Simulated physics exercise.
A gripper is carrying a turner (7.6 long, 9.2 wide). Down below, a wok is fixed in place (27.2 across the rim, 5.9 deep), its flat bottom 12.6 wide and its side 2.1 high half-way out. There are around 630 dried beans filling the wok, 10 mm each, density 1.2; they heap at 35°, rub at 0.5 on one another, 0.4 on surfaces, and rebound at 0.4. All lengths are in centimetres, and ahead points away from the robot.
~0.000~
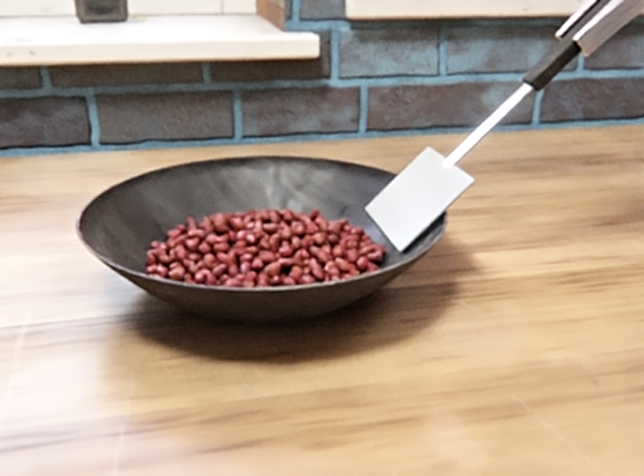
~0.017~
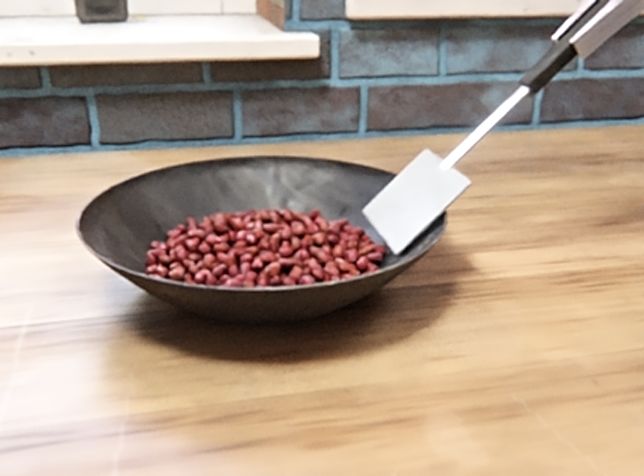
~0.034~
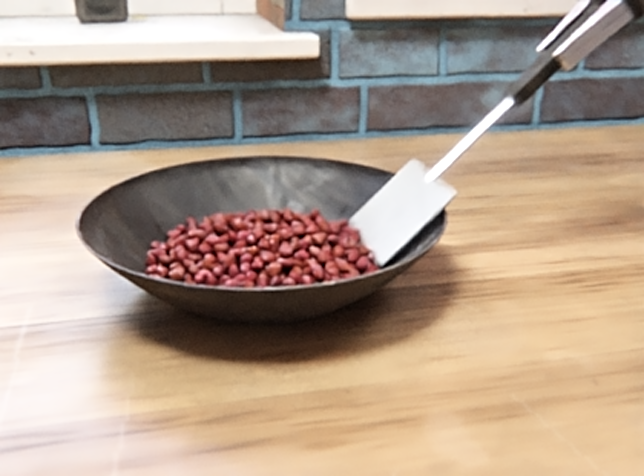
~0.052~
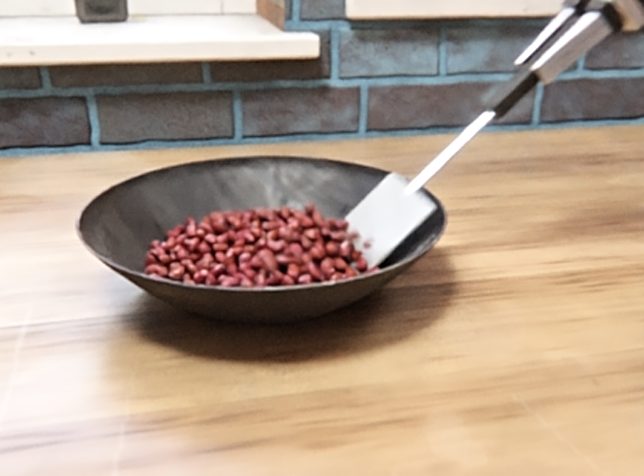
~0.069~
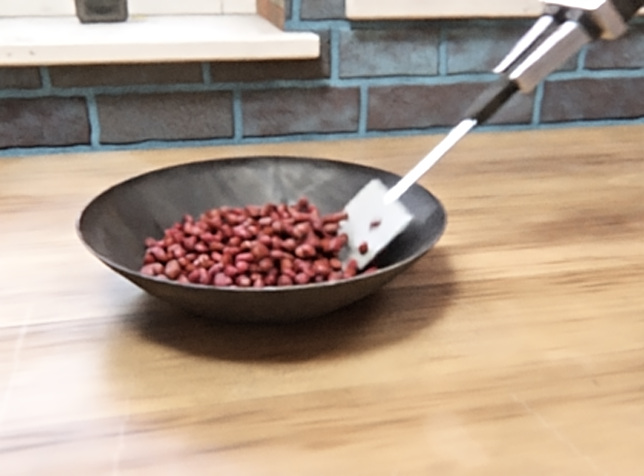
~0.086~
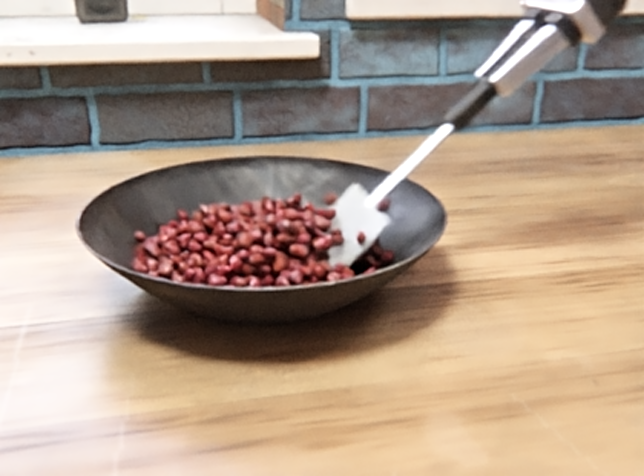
We see a dark wok of reddish-brown beans on a wooden surface as a gripper lowers a pale turner from the right, sliding its blade down and leftward into the beans, which shift and heap up slightly toward the left.
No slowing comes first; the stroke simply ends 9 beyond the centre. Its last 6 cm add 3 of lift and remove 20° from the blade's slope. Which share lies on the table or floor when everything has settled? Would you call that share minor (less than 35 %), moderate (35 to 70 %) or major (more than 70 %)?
I would call it moderate.
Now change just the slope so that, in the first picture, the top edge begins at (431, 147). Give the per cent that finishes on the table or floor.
Roughly 40 percent ends on the table or floor.
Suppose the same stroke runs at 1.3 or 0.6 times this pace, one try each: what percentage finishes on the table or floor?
The two tries give roughly 40 and 20 in a hundred.
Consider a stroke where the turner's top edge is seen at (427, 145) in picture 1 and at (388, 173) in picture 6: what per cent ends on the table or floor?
20 per cent.
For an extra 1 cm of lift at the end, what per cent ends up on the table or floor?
Some 40 in a hundred.
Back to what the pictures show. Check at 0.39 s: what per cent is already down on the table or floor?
Share at that moment: Roughly 20 %.
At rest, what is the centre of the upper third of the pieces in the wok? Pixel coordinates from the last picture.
Approximately at pixel (181, 253).
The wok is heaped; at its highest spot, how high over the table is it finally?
Roughly 5.0 centimetres.
By 0.13 s, sloping 44°, highest piece 10 above the table; 628 in the wok.
By 0.17 s, sloping 37°, highest piece 12 above the table; 625 in the wok, 3 on the blade or in flight.
By 0.39 s, sloping 24°, highest piece 12 above the table; 349 in the wok, 127 on the table or floor, 152 on the blade or in flight.
By 1.44 s, sloping 24°, highest piece 4 above the table; 349 in the wok, 279 on the table or floor.
Final count, 349 in the wok, 279 on the table or floor. That is 44 % on the table or floor.
